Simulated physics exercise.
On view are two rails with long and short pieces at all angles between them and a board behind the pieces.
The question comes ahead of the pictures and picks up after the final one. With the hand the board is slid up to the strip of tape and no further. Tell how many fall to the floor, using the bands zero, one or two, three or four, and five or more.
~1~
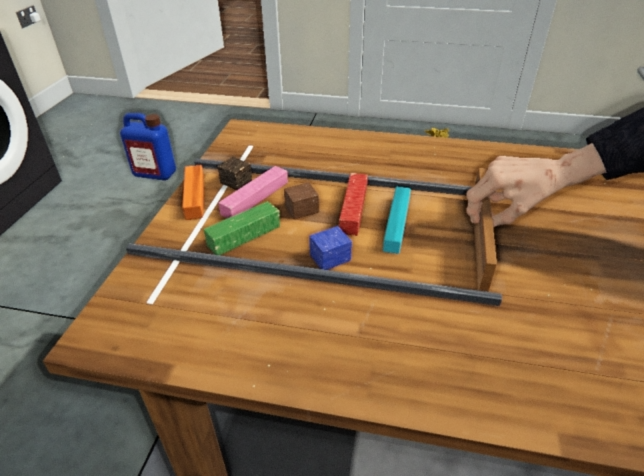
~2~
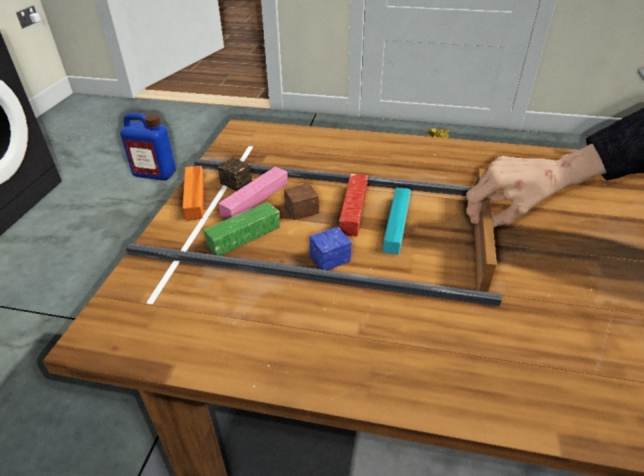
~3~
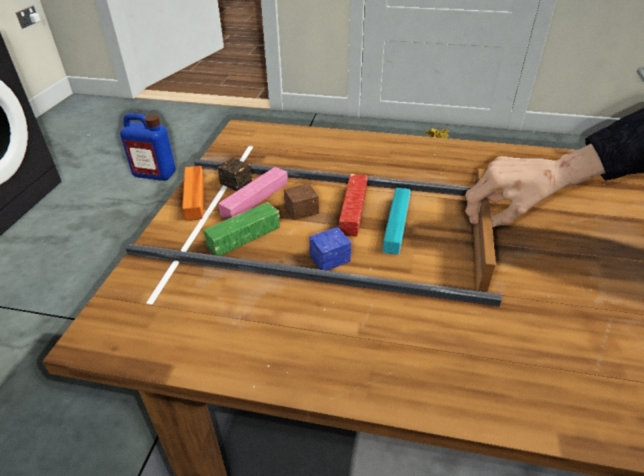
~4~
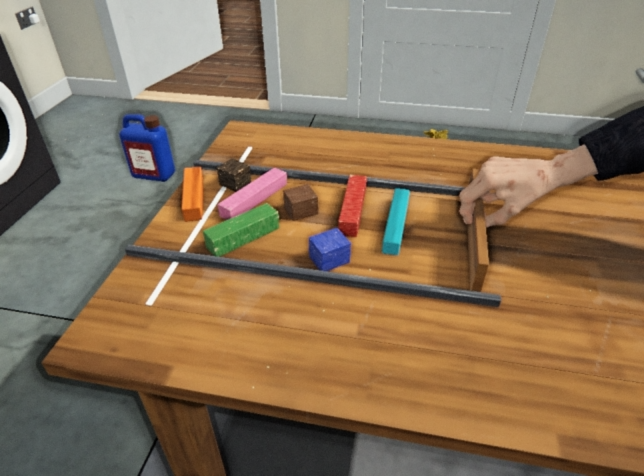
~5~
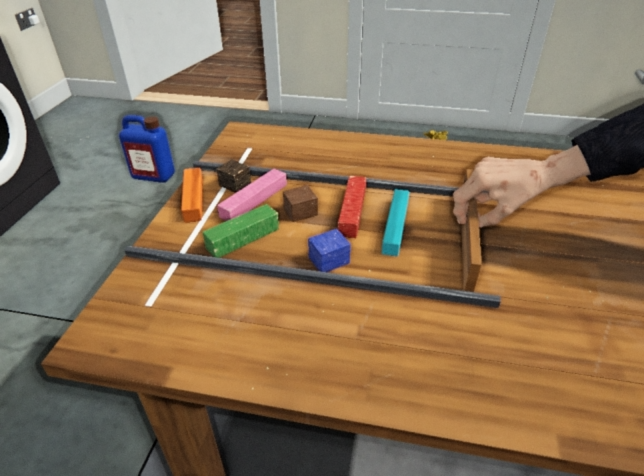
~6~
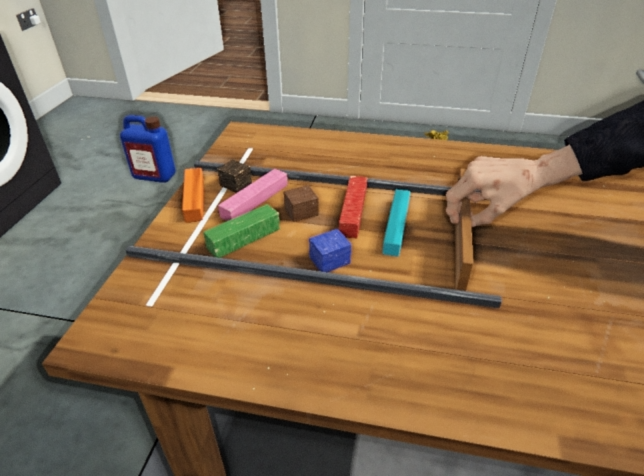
The push clears off a handful of three or four.
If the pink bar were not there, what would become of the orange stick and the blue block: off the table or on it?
So the orange stick goes down and the blue block keeps its place.
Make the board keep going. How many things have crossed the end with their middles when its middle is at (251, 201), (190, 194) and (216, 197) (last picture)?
1, 5 and 3.
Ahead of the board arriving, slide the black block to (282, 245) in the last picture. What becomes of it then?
So it does not drop, then.
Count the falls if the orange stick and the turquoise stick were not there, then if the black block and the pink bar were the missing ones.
You'd count 2 the first time and 1 the second time.
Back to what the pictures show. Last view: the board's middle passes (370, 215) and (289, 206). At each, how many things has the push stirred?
Counts: 2, 8.
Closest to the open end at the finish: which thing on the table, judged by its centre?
Answer - the brown block.
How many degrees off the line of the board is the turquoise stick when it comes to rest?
Some 0 degrees.
Soon after, none off yet; orange stick at rest near (193, 194); black block at rest near (235, 176); pink bar at rest near (255, 195).
After that, none off yet; orange stick displaced a little near (184, 194); black block displaced about its own width near (222, 173); pink bar displaced a little near (225, 189).
In the end, the number that fall off is three or four; gone, pink bar, black block and orange stick.
